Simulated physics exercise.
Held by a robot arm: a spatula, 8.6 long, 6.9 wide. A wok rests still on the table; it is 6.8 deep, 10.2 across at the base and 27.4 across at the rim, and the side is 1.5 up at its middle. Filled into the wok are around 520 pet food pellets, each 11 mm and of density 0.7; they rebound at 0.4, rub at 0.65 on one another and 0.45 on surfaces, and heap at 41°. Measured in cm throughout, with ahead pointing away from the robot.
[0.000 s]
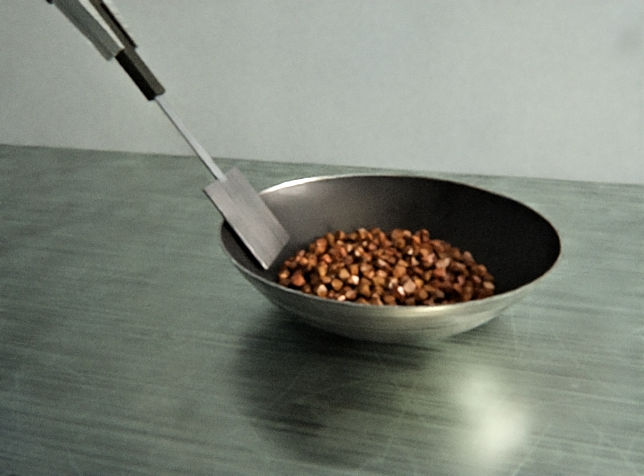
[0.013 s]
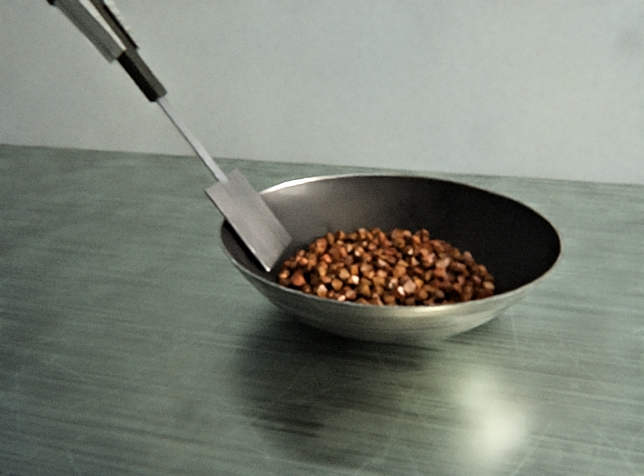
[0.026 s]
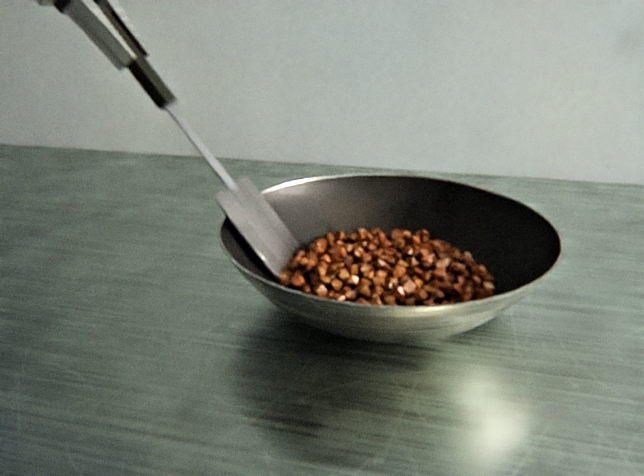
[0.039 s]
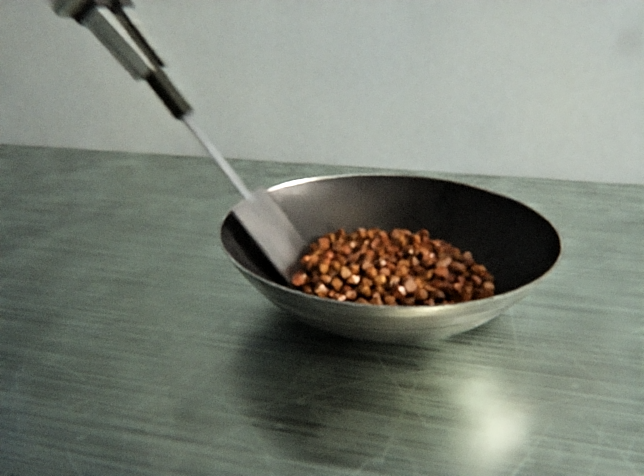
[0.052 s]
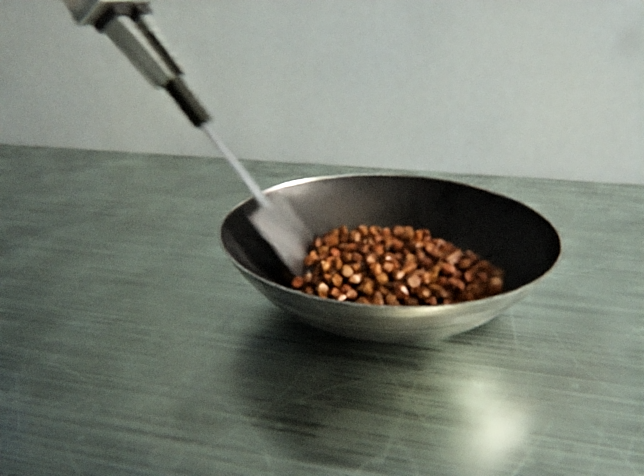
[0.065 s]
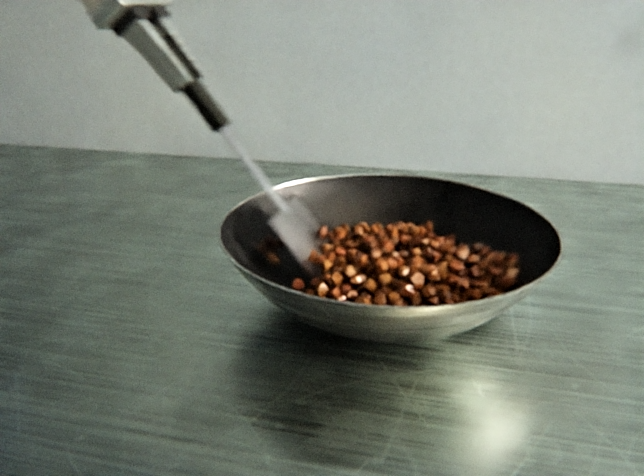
At the start, a robot arm holds a flat metal spatula against the left inside of a still wok, beside a heap of small brown pellets. The spatula barely moves, then slides down and to the right into the pellets, pushing the heap a little to the right.
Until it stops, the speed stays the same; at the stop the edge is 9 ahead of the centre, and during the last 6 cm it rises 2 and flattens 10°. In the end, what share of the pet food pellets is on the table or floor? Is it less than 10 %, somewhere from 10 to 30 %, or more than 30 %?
It is more than 30 %.
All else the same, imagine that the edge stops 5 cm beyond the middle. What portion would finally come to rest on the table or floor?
With that change, I'd expect about 0 per cent.
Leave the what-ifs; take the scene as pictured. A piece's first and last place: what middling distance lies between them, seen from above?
Somewhere about 8 centimetres, I'd say.
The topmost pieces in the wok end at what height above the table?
Close to 5.0 centimetres high.
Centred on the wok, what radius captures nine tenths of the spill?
40 centimetres, give or take.
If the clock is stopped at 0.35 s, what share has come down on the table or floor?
Roughly 5 percent.
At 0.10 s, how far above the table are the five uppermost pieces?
Some 7 cm.
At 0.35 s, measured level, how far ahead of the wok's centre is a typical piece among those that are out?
Roughly 22 centimetres ahead.
After 0.10 s, sloping 53°, highest piece 8 above the table; 515 in the wok.
After 0.13 s, sloping 51°, highest piece 12 above the table; 512 in the wok, 3 on the blade or in flight.
After 0.35 s, sloping 43°, highest piece 15 above the table; 298 in the wok, 23 on the table or floor, 194 on the blade or in flight.
After 1.40 s, sloping 43°, highest piece 5 above the table; 298 in the wok, 217 on the table or floor.
At rest, 298 in the wok, 217 on the table or floor. That is 42 % on the table or floor.
